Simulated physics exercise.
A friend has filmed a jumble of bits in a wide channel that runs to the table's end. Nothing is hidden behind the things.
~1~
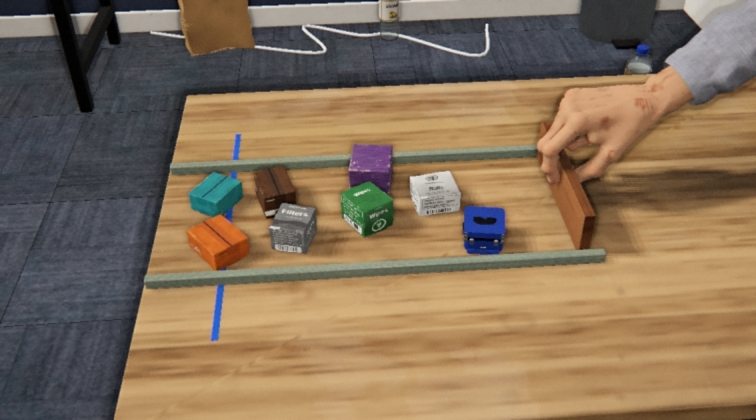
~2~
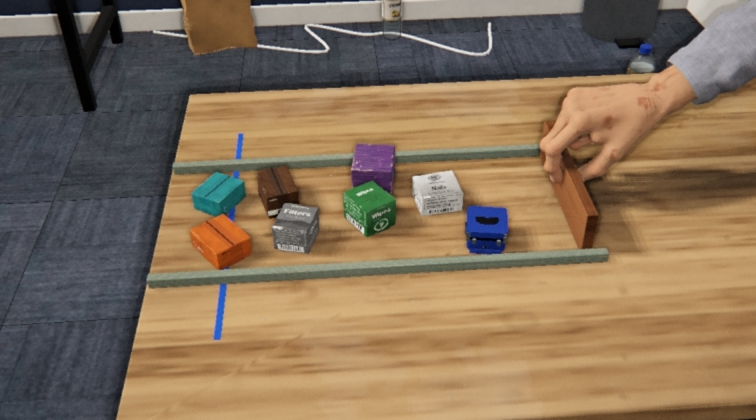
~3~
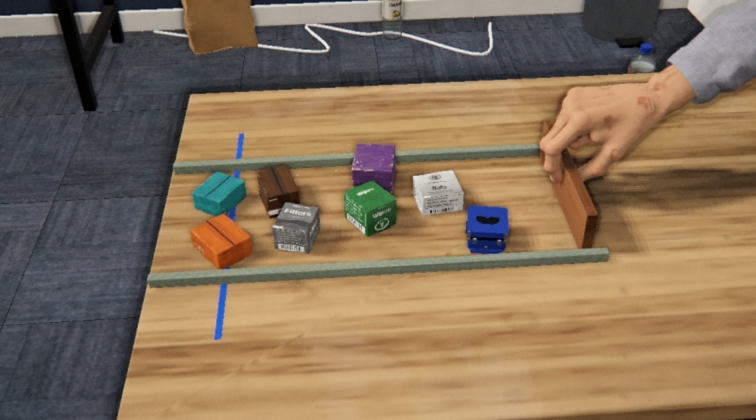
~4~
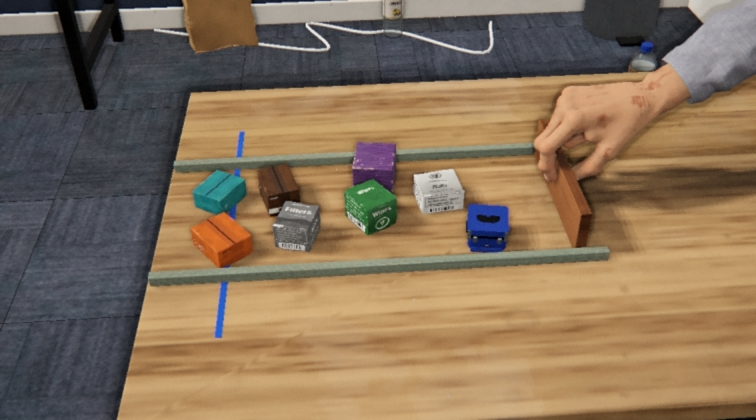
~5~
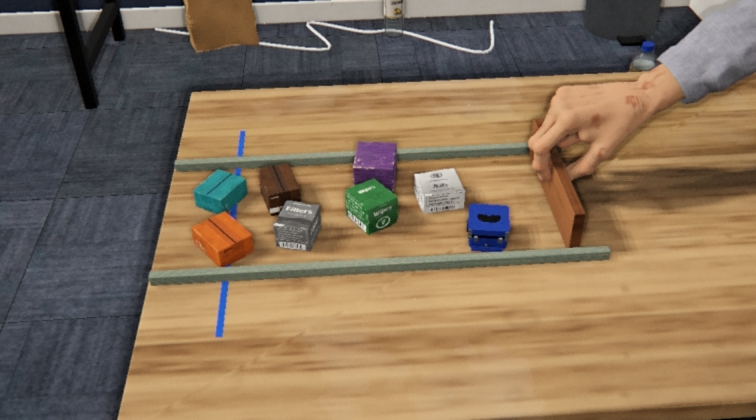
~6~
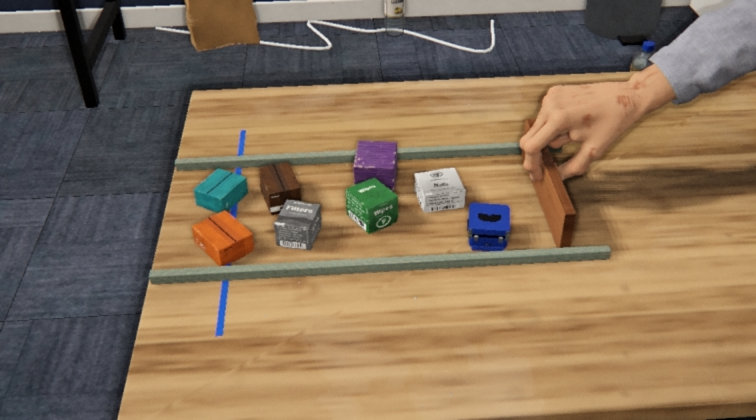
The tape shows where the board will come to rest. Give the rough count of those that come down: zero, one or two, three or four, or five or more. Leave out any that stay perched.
As it turns out, the number that fall off is one or two.
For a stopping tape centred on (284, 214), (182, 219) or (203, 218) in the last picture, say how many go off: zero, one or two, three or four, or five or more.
The falls would be none; five or more; five or more.
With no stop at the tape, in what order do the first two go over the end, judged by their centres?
The order is the orange box, the turquoise box.
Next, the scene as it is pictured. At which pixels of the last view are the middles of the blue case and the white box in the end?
The blue case stops around (208, 246); the white box around (213, 195).
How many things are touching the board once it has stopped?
3 of them.
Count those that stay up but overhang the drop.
It comes to 3.
Soon after, none off yet; turquoise box at rest near (221, 191); orange box at rest near (223, 238); brown box at rest near (280, 188).
After that, none off yet; turquoise box at rest near (221, 191); orange box at rest near (221, 239); brown box at rest near (280, 188).
And then, none off yet; turquoise box displaced about its own width near (181, 199); orange box displaced about its own width near (162, 248); brown box displaced about its own width near (218, 188).
In the end, the number that fall off is one or two; gone, orange box and turquoise box.
